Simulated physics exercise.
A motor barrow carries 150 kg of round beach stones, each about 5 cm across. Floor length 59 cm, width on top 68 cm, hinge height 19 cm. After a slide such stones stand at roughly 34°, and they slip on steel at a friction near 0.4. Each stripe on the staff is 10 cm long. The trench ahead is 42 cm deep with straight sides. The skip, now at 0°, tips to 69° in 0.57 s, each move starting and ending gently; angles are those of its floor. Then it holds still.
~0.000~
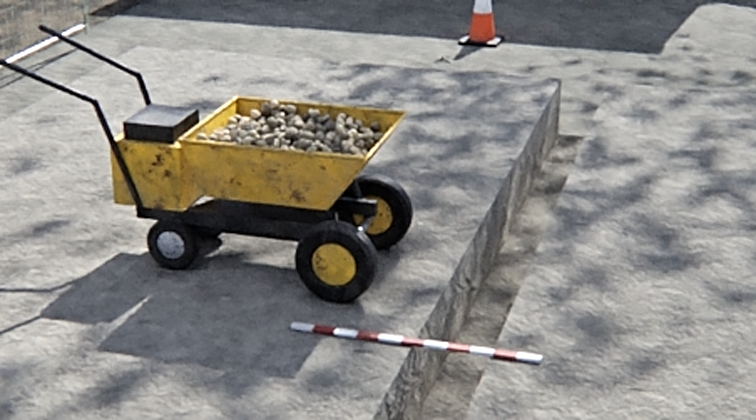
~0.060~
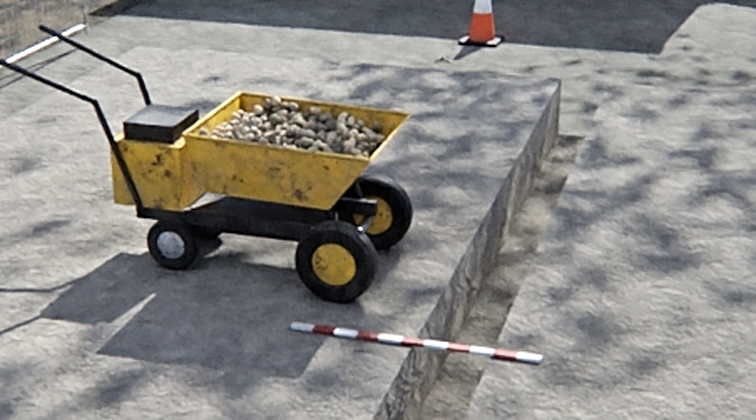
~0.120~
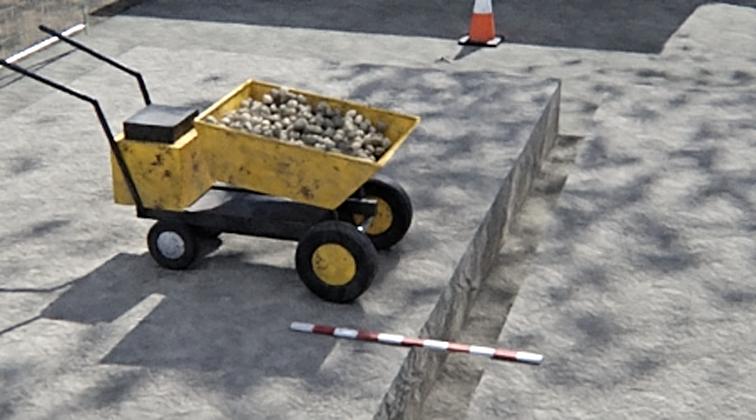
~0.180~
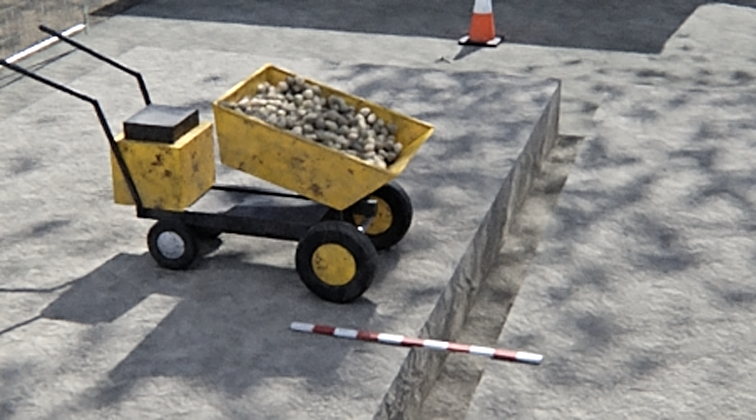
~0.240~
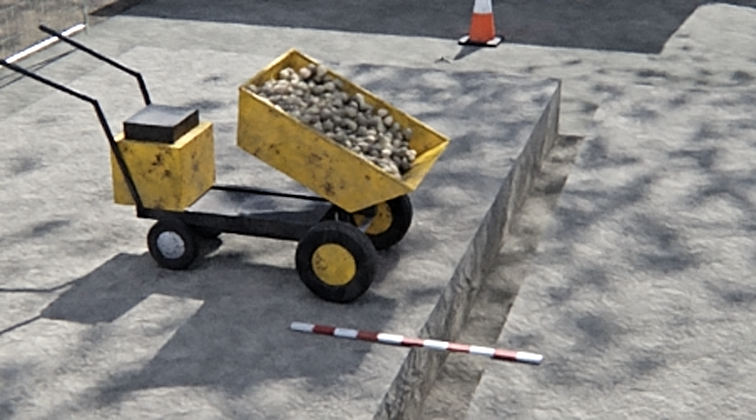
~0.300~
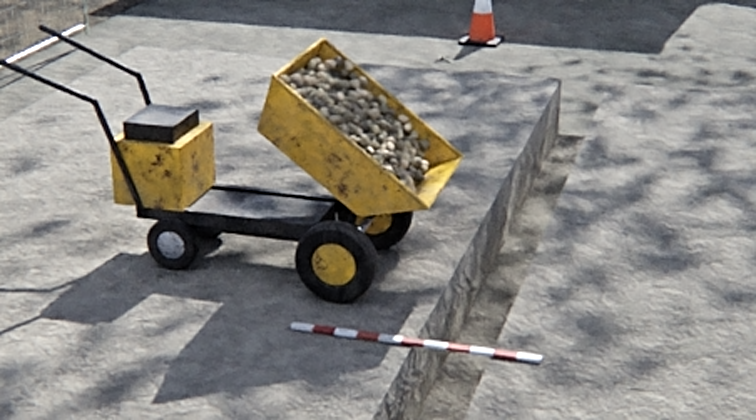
On sunlit, grey, rough ground dappled with shadow, seen from above at an angle, a straight-sided trench runs up the right side. A yellow motor barrow with black handles and wheels stands at left, its skip full of round stones, with a red-and-white staff in front and an orange cone behind. The skip tilts steadily up towards the right, its rear rising, while barrow and camera stay still.
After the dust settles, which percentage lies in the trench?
Roughly 41 per cent ends in the trench.
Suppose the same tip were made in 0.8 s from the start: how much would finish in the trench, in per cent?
In that case some 50 per cent.
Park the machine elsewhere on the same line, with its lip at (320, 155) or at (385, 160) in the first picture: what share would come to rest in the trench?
Near 85 per cent from the first place, 25 from the second.
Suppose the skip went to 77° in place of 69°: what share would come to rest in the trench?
It would be near 40 per cent.
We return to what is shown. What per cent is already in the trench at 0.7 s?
Some 20 per cent.
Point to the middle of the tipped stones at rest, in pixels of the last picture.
Their middle is at about (550, 292).
After 0.4 s the floor is at 59°; 100 % in the skip; the foremost stones are at (445, 210).
After 0.7 s the floor is at 69°; 73 % in the skip, 19 % in the trench, 8 % past the trench; the foremost stones are at (538, 293).
After 1.0 s the floor is at 69°; 14 % in the skip, 26 % in the trench, 60 % past the trench; the foremost stones are at (745, 315).
After 3.0 s the floor is at 69°; 0 % in the skip, 41 % in the trench, 59 % past the trench; the foremost stones are past the picture's edge.
